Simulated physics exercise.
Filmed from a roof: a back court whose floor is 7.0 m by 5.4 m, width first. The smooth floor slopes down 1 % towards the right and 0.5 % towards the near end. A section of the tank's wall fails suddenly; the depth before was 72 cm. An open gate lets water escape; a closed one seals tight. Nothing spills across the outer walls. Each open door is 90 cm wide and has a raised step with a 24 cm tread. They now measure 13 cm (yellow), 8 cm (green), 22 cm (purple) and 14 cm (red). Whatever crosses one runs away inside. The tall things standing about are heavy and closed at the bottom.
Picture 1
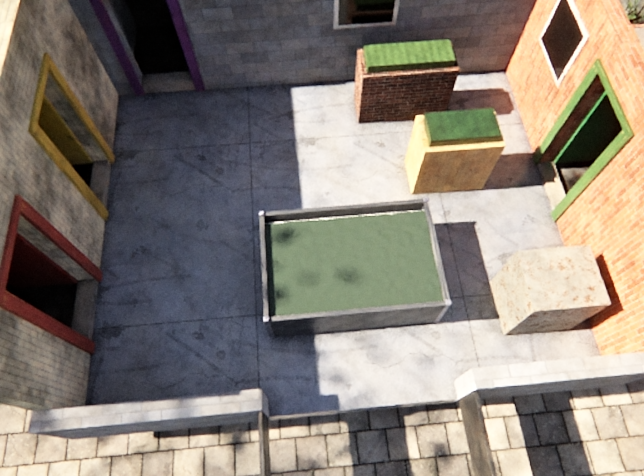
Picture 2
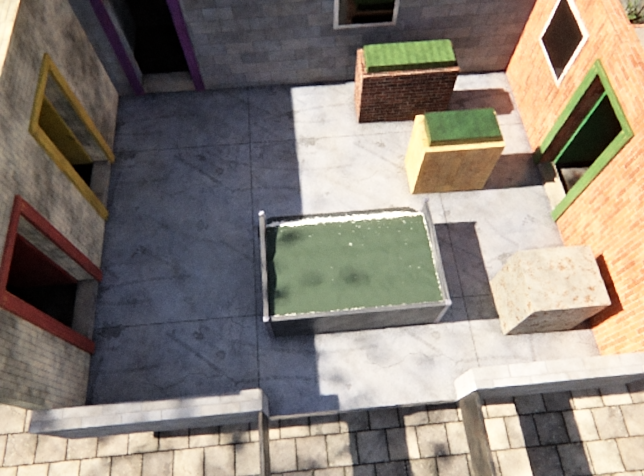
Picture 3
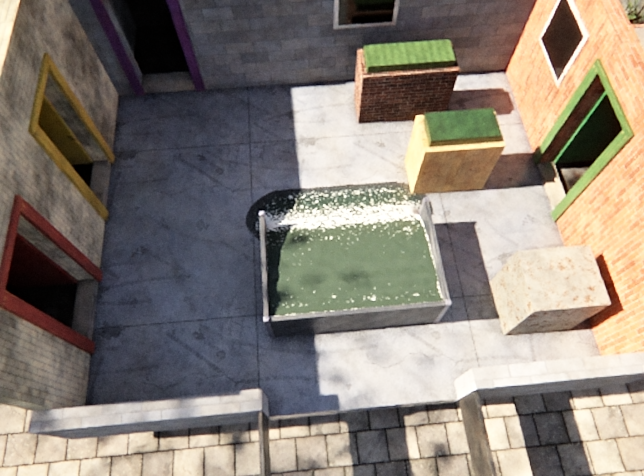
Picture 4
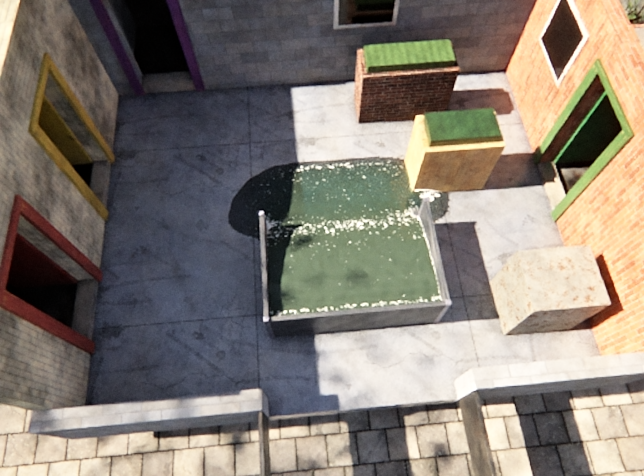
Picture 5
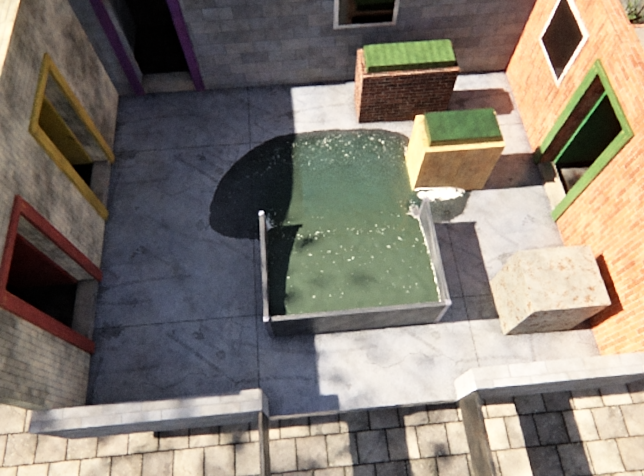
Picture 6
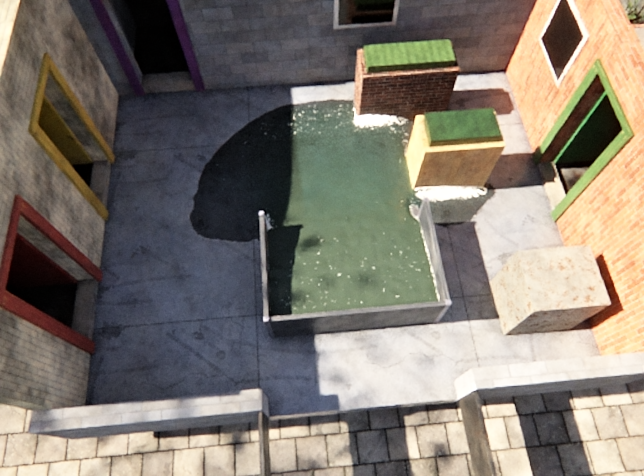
In a walled court, green water pours from a tank's far side and spreads around two blocks.
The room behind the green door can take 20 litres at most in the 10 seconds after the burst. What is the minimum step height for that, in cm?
At least 8.5 cm or so.
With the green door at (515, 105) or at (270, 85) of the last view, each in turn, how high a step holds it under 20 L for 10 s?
Roughly 16 and 27 cm.
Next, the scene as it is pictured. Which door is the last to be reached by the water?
It is the red one.
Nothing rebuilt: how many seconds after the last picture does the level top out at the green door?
Near 1.8 s.
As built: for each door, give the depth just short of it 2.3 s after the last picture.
Depths in cm: Yellow 9, green 11, purple 12, red 0.
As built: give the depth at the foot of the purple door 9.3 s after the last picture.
About 2.0 cm.
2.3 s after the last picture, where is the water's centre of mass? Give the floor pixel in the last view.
Near (323, 159).
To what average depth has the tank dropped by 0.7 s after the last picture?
Some 26 cm.
Then, 0.7 s after the last picture water covers 40 % of the floor, deepest (46 cm) near (323, 89); 8 cm at the green door, 0 litres in over its 8 cm step.
Then, 2.3 s after the last picture water covers 55 % of the floor, deepest (31 cm) near (129, 102); 11 cm at the green door, 9 litres in over its 8 cm step.
Then, 9.3 s after the last picture water covers 95 % of the floor, deepest (15 cm) near (543, 371); 10 cm at the green door, 23 litres in over its 8 cm step.
At the green door as built, the water peaked near 13 cm, 1.7 s after the last picture.
With a step of 7.5 cm, 29 litres would have come in within the 10 s; with 10.5 cm, 7 litres. So under 20 litres takes about 8.5 cm.
